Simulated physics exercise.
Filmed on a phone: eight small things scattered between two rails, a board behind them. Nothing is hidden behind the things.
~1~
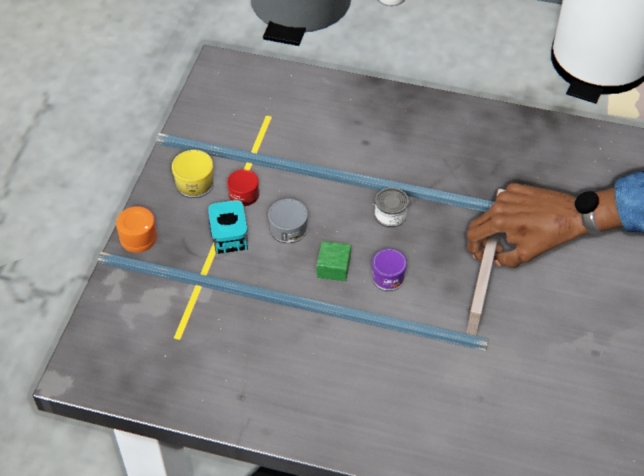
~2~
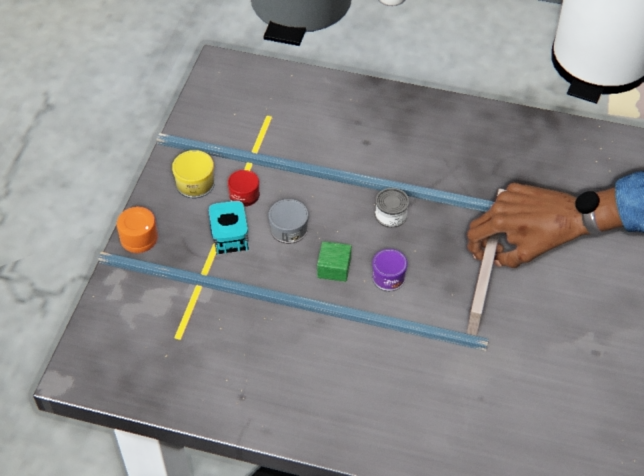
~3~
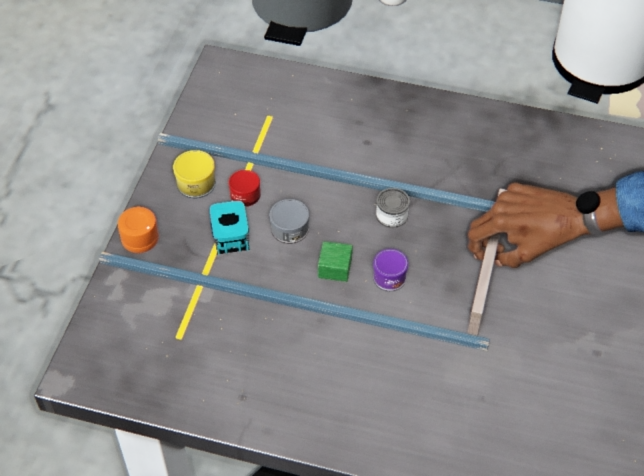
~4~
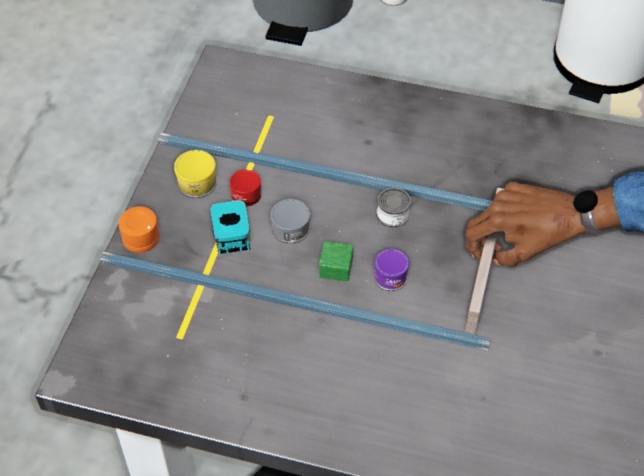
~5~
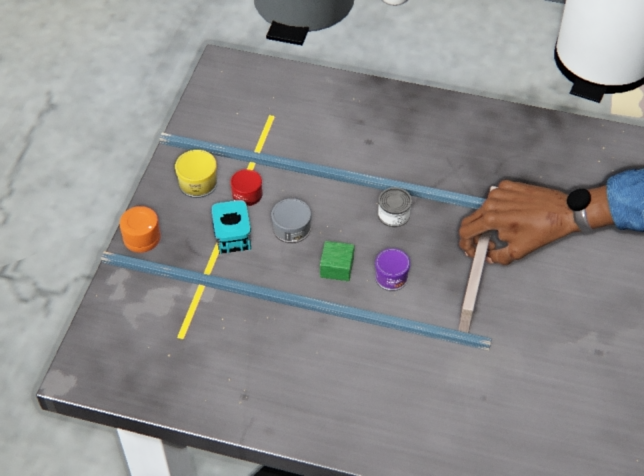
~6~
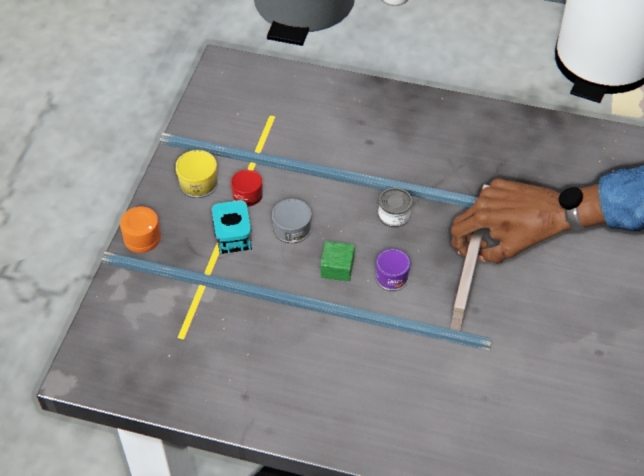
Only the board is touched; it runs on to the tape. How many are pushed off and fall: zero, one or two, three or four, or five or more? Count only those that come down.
Outcome: The number that fall off is zero.
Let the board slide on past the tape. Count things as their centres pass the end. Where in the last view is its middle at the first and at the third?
About (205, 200), then (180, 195).
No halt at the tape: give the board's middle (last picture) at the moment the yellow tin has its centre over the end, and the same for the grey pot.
Near (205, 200) and (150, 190).
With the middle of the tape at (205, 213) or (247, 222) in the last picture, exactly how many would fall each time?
Down on the floor: 0 and 0.
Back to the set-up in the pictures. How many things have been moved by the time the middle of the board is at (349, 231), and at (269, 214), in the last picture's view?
3 and 6.
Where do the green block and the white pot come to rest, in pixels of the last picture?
First (174, 245), then (230, 172).
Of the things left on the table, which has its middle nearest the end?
The orange lid ends nearest.
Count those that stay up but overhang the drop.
It comes to 0.
Soon after, none off yet; orange lid at rest near (141, 230); yellow tin at rest near (197, 174); red tub at rest near (247, 188).
In the end, the number that fall off is zero.
